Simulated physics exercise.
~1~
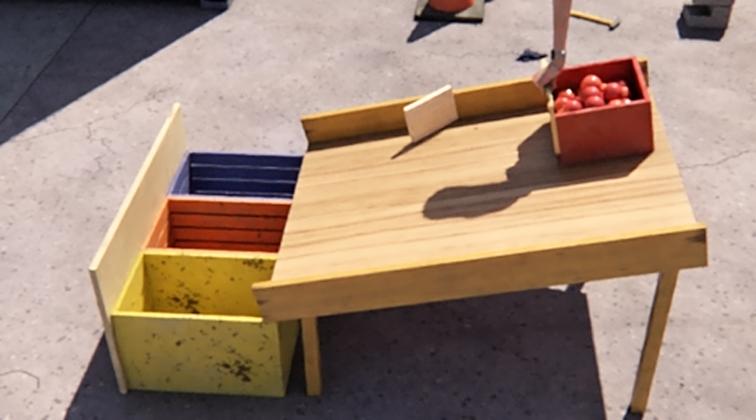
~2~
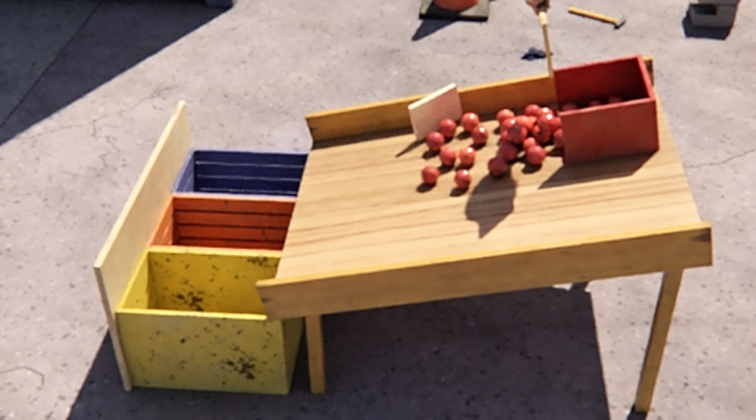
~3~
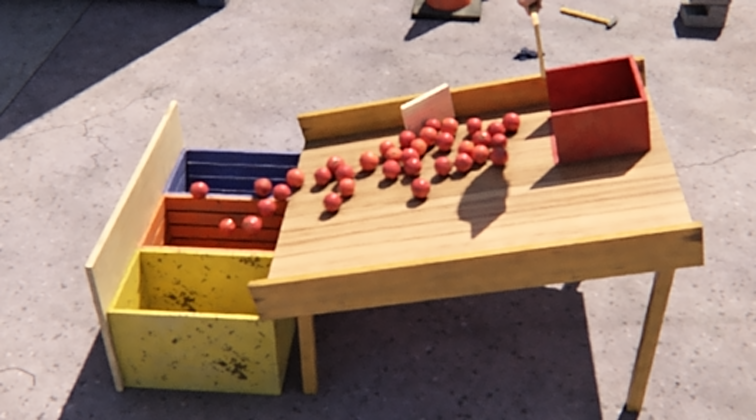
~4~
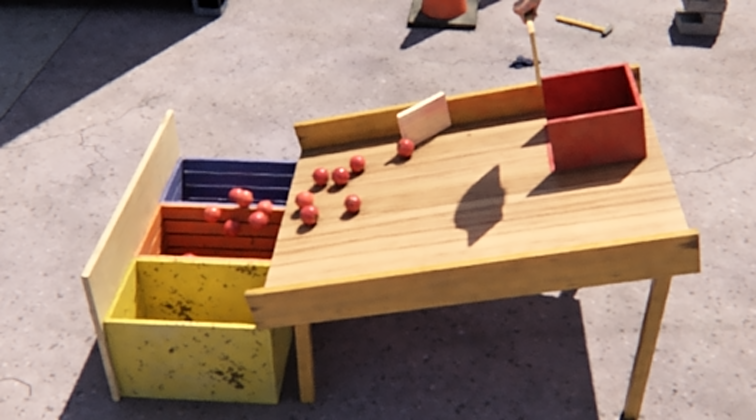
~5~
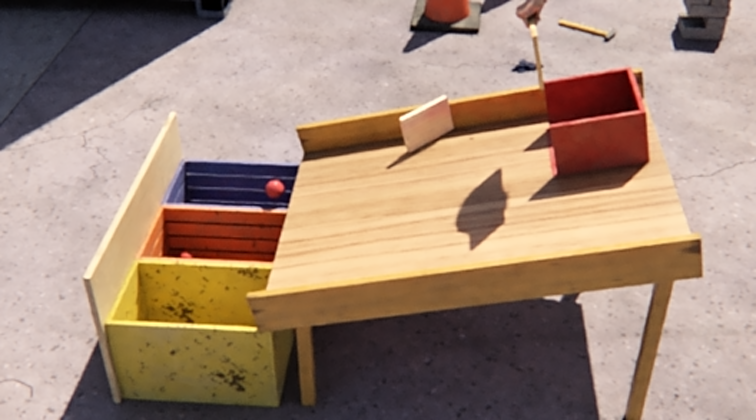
At first, a red pen full of tomatoes sits at the upper right of a sloping wooden table, with a hand at its gate. The hand lifts the gate clear, and the tomatoes spill out and roll left down the slope. They spread past a small angled board, and the leading ones drop off the low edge toward the orange tub and blue bin. Most of the rest follow, leaving a few stragglers on the wood. Finally the table and pen are empty, with one tomato visible at the blue bin and another low in the orange tub, while none shows in the yellow tote.
